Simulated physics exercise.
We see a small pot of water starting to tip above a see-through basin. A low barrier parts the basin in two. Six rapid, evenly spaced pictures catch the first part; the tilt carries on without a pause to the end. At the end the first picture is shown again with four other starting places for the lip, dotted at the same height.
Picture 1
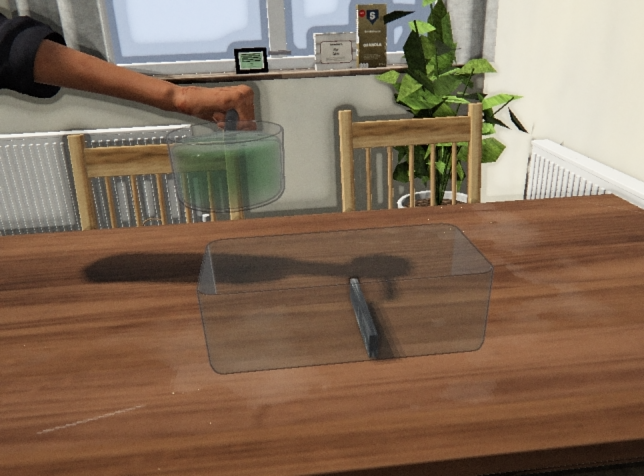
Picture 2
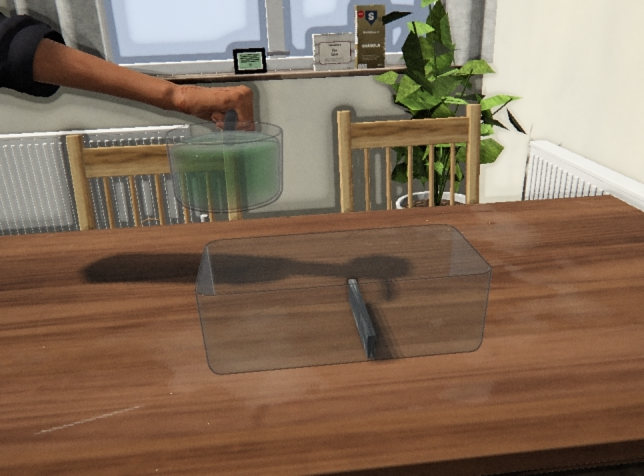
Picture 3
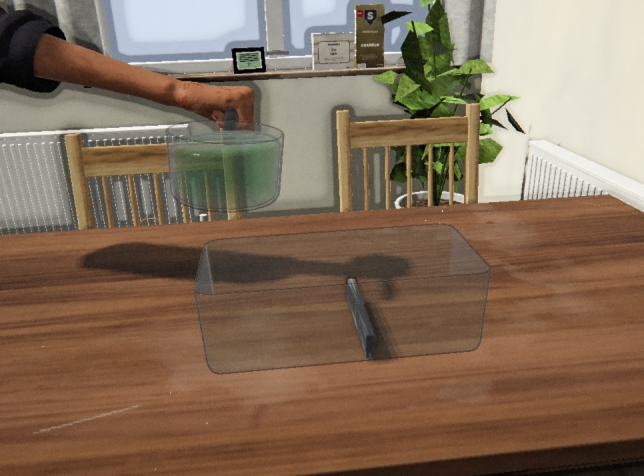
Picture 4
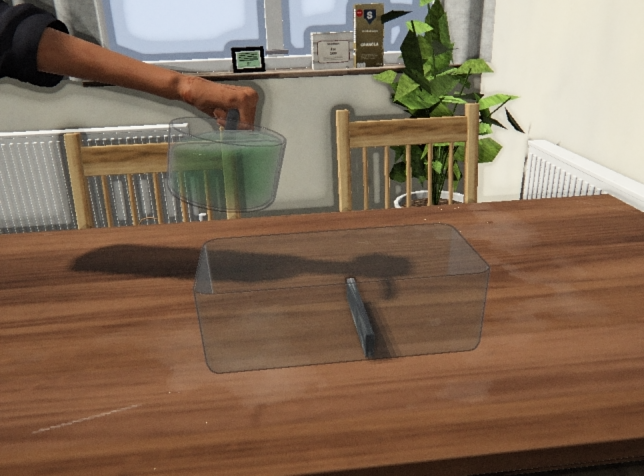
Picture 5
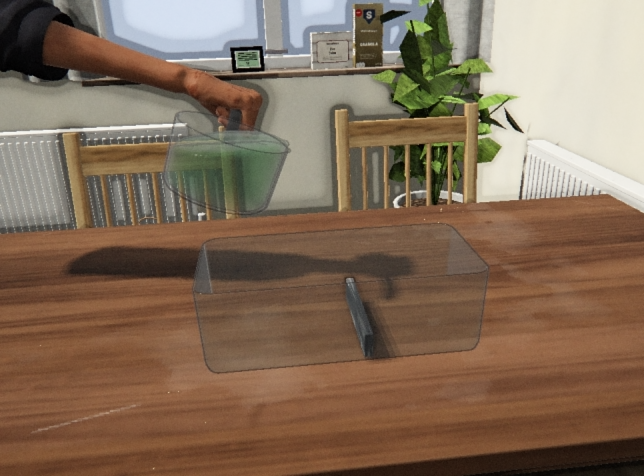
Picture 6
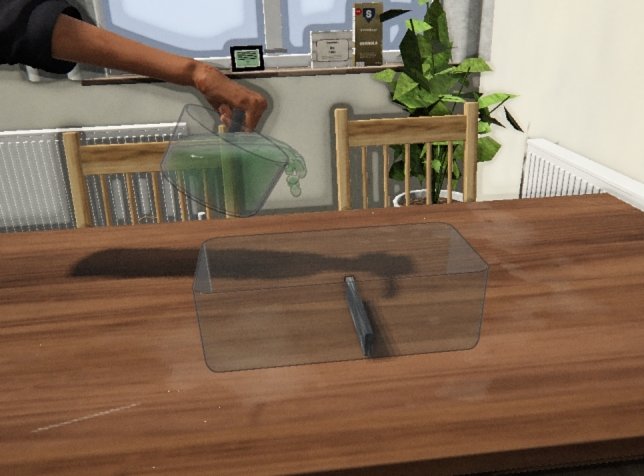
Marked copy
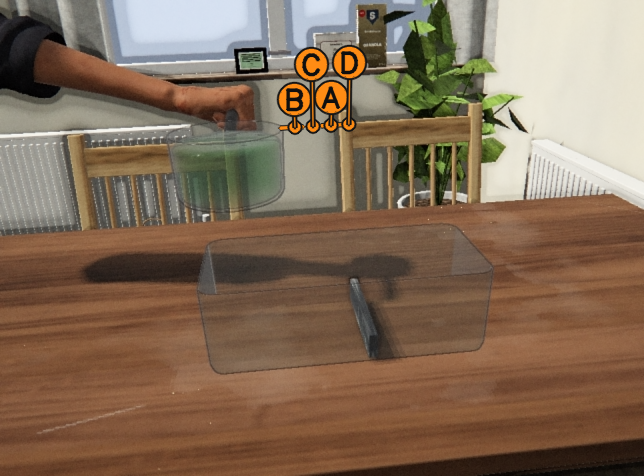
A hand holding a clear pot of green liquid above a see-through basin, tilting it rightward until liquid starts slipping over the lip.
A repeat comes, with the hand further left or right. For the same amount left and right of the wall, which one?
B.
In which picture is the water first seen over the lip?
Picture 5.
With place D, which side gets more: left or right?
The right side.
On the marked copy, A at (331, 125); B at (294, 127); C at (313, 126); D at (348, 124).
If A is chosen, about 16 % ends left of the wall and 83 % right of it.
If B is chosen, about 49 % ends left of the wall and 50 % right of it.
If C is chosen, about 36 % ends left of the wall and 63 % right of it.
If D is chosen, about 10 % ends left of the wall and 89 % right of it.
